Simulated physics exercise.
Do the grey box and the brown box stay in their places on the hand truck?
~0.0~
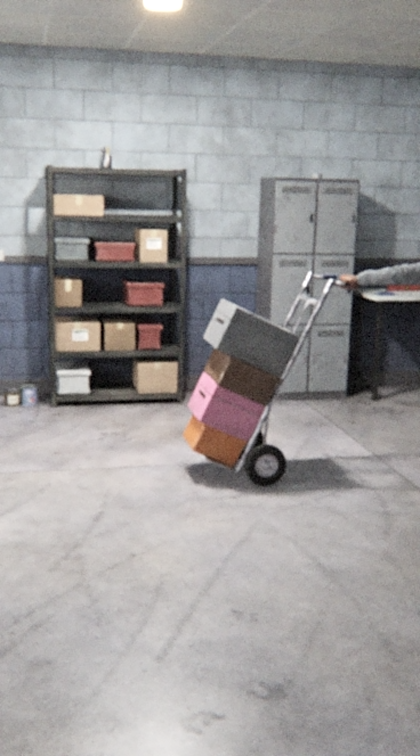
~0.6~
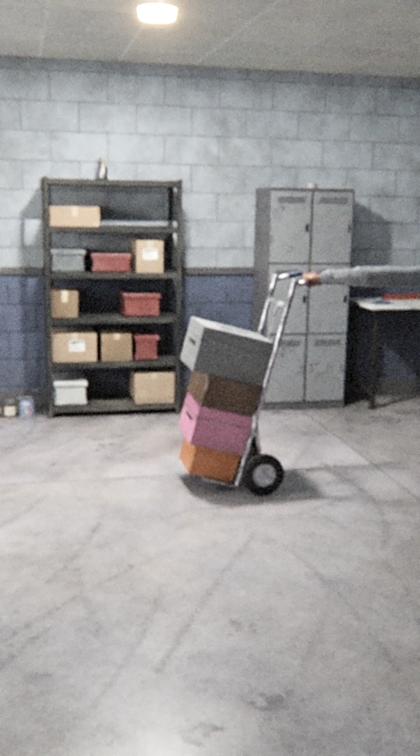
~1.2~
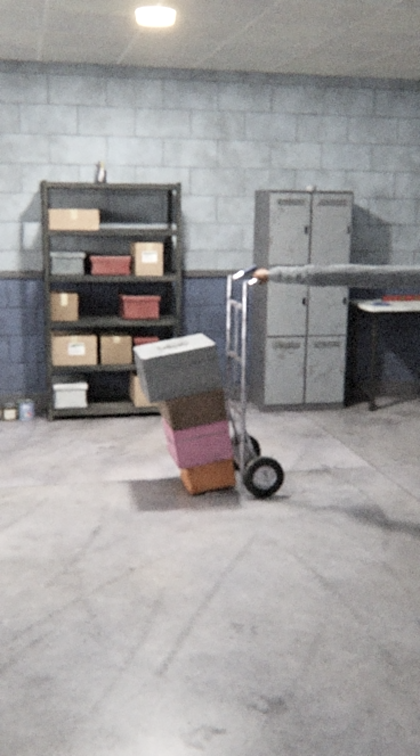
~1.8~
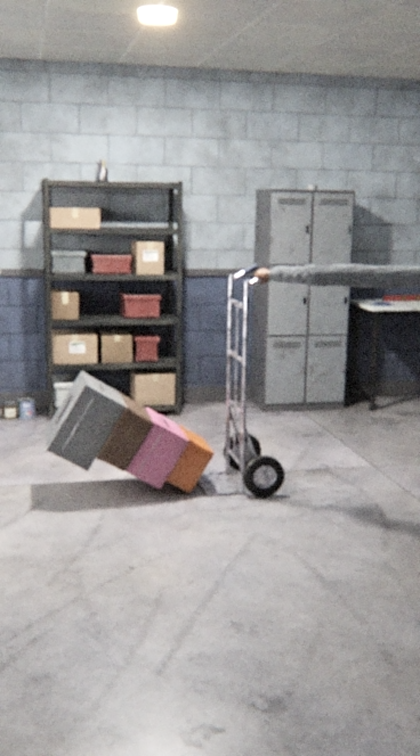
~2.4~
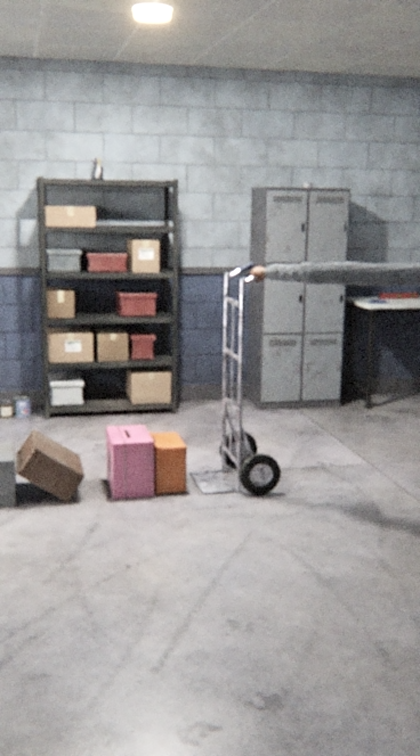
No, both of them fall off to the left and end up on the floor away from the hand truck.
